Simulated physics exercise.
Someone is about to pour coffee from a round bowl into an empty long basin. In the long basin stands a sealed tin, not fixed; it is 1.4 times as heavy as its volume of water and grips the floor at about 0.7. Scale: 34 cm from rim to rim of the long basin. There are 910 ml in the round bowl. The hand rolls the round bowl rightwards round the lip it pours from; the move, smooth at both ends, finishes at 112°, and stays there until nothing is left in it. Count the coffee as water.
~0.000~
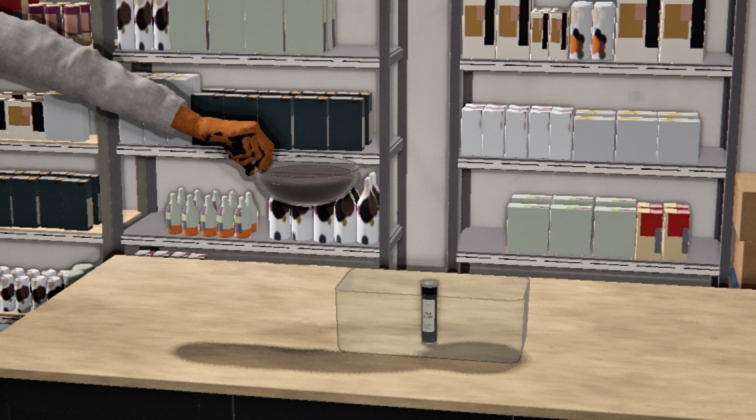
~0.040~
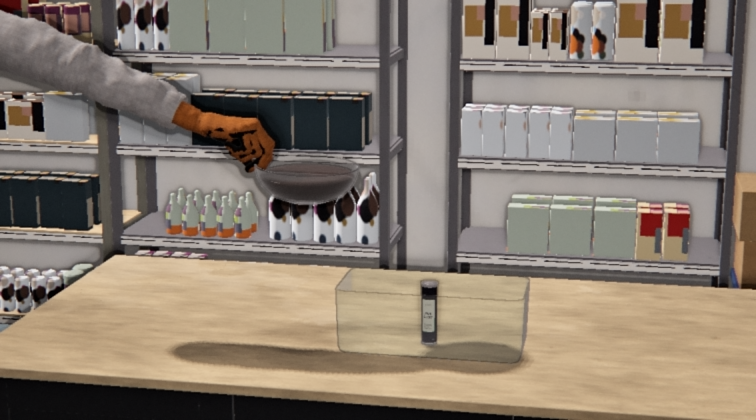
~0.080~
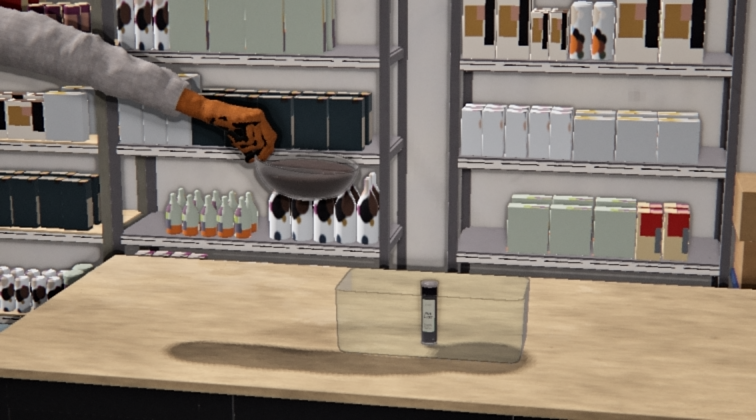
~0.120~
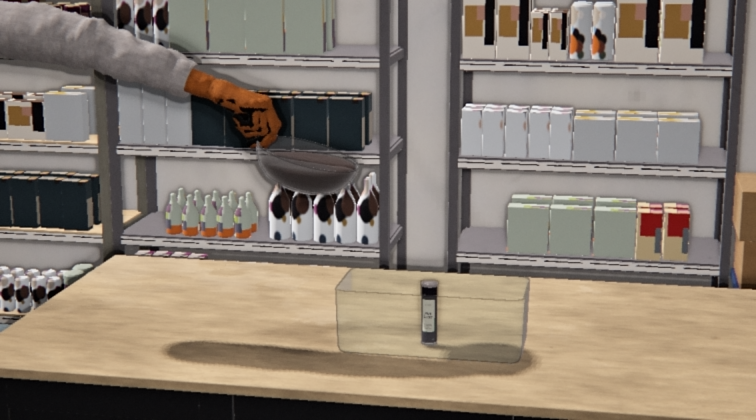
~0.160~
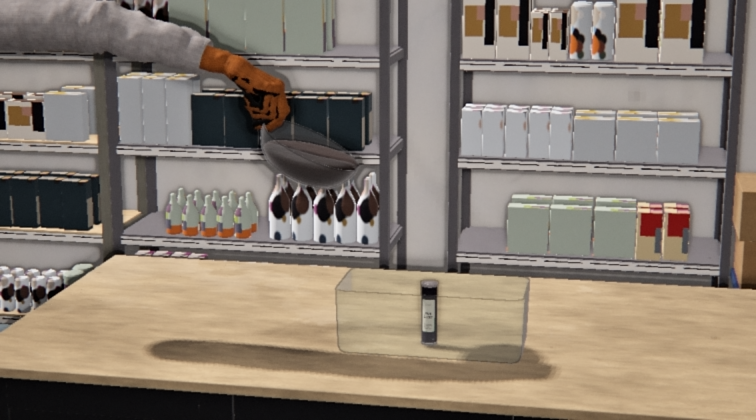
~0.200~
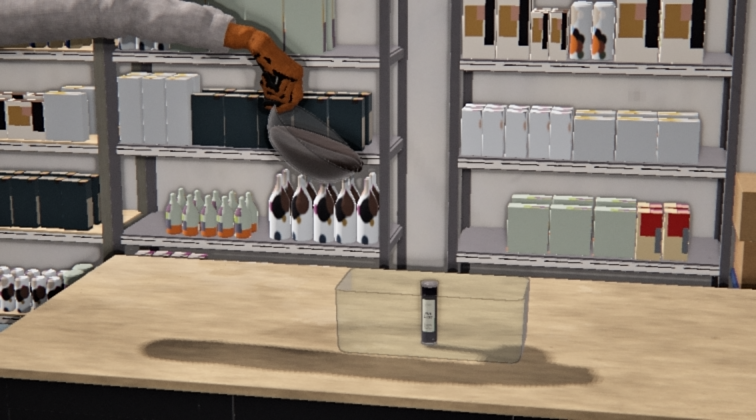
Gloved hand tilting a round see-through bowl rightwards above a long clear basin holding a small tin on a wooden counter.
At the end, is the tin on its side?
It stays up.
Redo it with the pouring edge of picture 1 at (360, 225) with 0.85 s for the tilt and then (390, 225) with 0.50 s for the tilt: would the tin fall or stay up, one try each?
First it falls; then it stays up.
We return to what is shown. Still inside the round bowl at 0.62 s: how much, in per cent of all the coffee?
Near 0 in a hundred.
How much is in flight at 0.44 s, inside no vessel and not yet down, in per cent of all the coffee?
About 86 per cent.
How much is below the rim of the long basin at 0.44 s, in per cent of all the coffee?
Near 3 in a hundred.
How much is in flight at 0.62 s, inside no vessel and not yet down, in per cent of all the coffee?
About 7 per cent.
By 0.44 s the tilt is 108° and 12 per cent is still to pour; the tin stands where it began.
By 0.62 s the tilt is 112° and 0 per cent is still to pour; the tin stands where it began.
By 0.80 s the tilt is 112° and 0 per cent is still to pour; the tin stands where it began.
By 1.00 s the tilt is 112° and 0 per cent is still to pour; the tin stands where it began.
At rest the tin stands where it began.
